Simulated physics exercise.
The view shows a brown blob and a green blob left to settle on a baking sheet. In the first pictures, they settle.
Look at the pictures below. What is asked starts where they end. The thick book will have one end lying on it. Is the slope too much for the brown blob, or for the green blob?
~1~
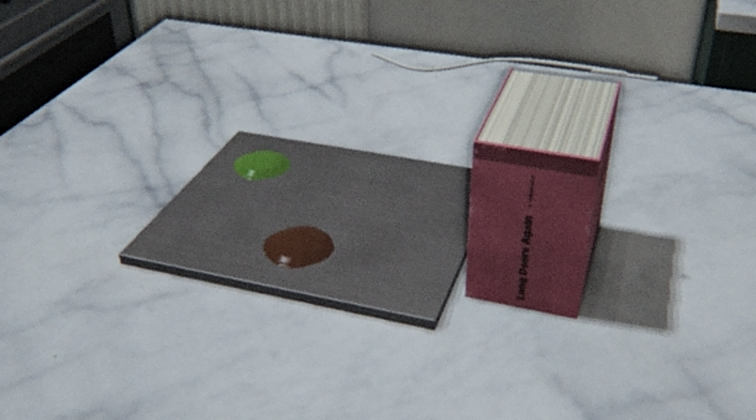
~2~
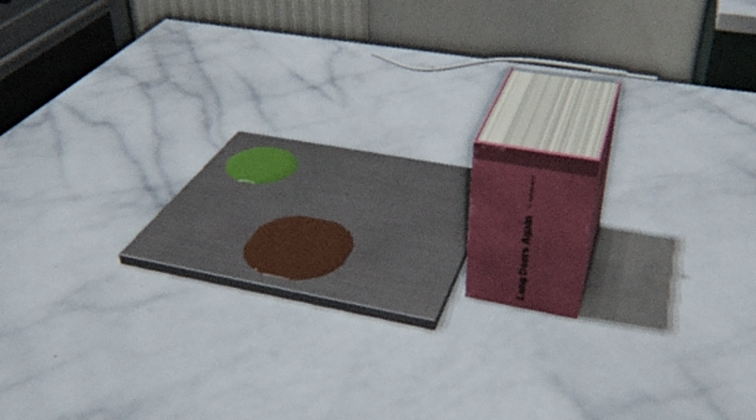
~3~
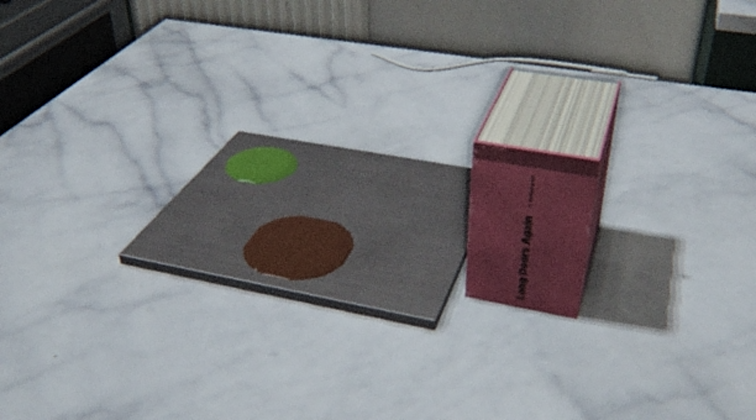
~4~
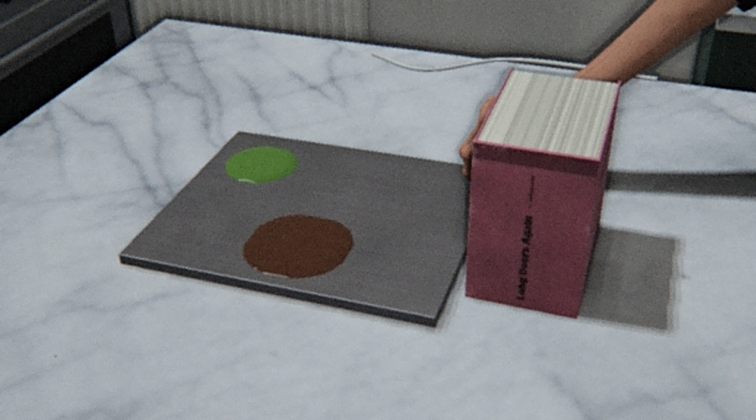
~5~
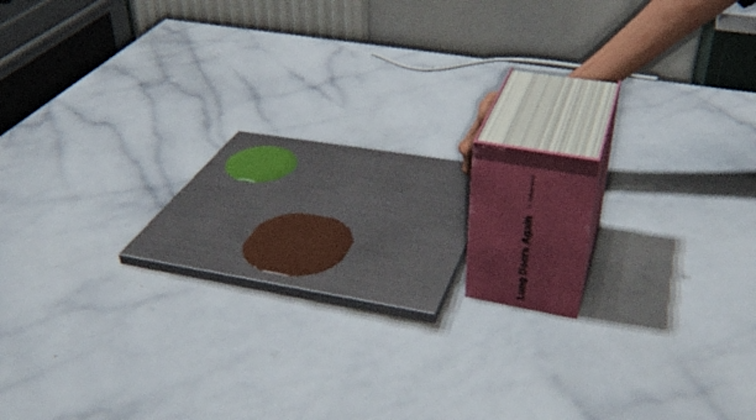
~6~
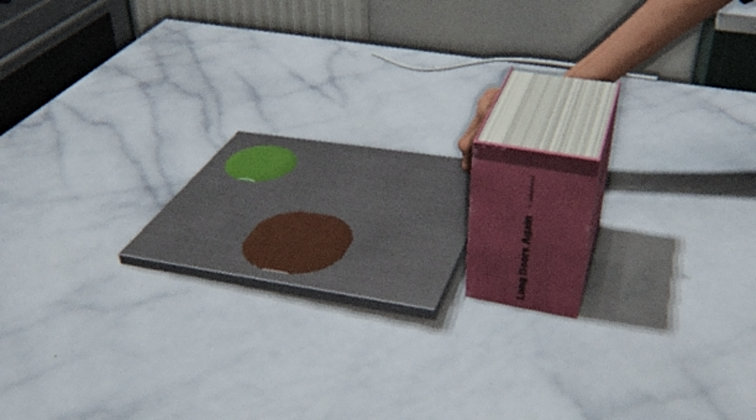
The brown blob? It slips off. The green blob slips off.
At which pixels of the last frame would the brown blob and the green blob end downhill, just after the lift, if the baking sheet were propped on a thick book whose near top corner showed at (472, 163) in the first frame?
The first tip is at (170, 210), the second at (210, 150).
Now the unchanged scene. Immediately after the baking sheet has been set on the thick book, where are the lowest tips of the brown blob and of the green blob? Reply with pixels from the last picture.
First (162, 210), then (209, 155).
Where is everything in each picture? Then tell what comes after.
The baking sheet lies flat; brown blob (298, 243) a low mound; green blob (262, 162) a low mound; thick book (527, 234), in the first frame.
They settle; brown blob (299, 245) spread thin; green blob (262, 163) spread thin, in the second frame.
At rest; brown blob (299, 245) spread thin; green blob (262, 163) spread thin, in the third frame.
A hand takes the end; brown blob (299, 244) spread thin; green blob (262, 163) spread thin, in the fourth frame.
The end is rising; brown blob (298, 242) spread thin; green blob (261, 162) spread thin, in the fifth frame.
The baking sheet slopes by about 2°; brown blob (297, 240) spread thin; green blob (261, 161) spread thin; thick book (527, 234), in the sixth frame.
Shortly, slope about 34°; the brown blob has crept down a long way; the green blob is dripping off the low end.
Then, the brown blob is dripping off the low end; the green blob is dripping off the low end.
At the finish, slope about 34°; the brown blob is dripping off the low end; the green blob is dripping off the low end.
